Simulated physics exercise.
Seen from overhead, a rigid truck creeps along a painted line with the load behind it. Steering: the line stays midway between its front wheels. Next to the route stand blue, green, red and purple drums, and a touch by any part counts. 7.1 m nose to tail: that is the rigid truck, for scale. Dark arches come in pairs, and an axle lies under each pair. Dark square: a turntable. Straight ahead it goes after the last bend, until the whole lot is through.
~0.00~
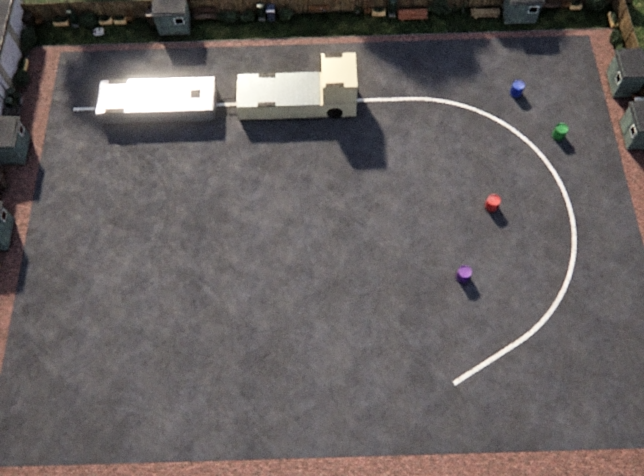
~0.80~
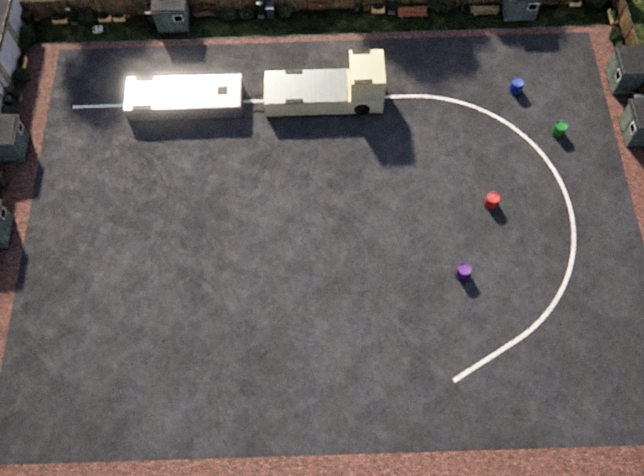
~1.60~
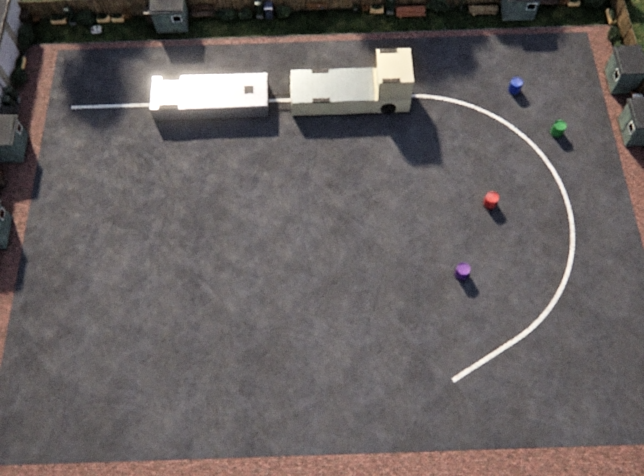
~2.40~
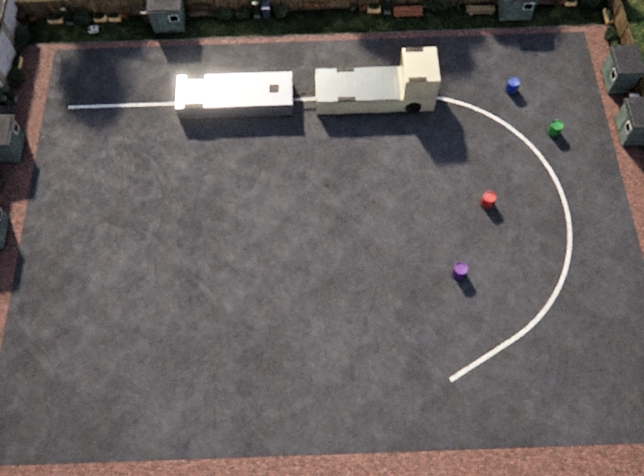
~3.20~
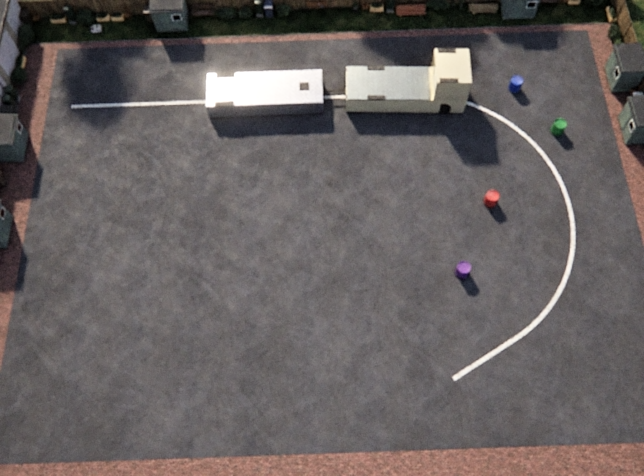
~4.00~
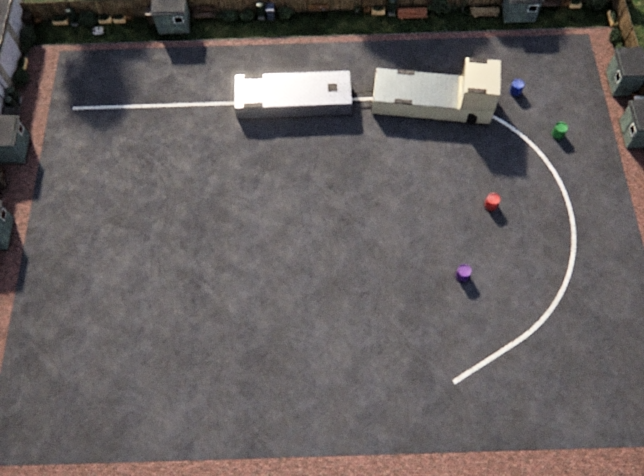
A cream truck pulls a trailer rightward along a white line and begins turning downward.
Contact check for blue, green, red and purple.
Blue clear, green contact, red clear, purple clear.
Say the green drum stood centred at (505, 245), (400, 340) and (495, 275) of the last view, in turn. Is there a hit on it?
In the first spot it is contacted, in the second left alone, and in the third contacted.
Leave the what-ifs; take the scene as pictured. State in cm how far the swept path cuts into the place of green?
Green 30.
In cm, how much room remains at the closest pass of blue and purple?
Blue keeps 40 to spare, while purple keeps 70.
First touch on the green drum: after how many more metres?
Contact happens once about 4.0 m more has been driven.
By 4.6 s, the last axle is at (273, 90) of the last picture, on the line; blue has been passed with 45 cm to spare.
By 6.0 s, the last axle is at (317, 89) of the last picture, on the line; the rigid truck has hit green.
By 15.2 s, the last axle is at (527, 195) of the last picture, 260 cm off the line; red has been passed with 20 cm to spare.
By 18.6 s, the last axle is at (504, 293) of the last picture, 220 cm off the line; purple has been passed with 70 cm to spare.
By 21.9 s, the last axle is at (416, 387) of the last picture, 65 cm off the line; 1 of 4 struck in all.
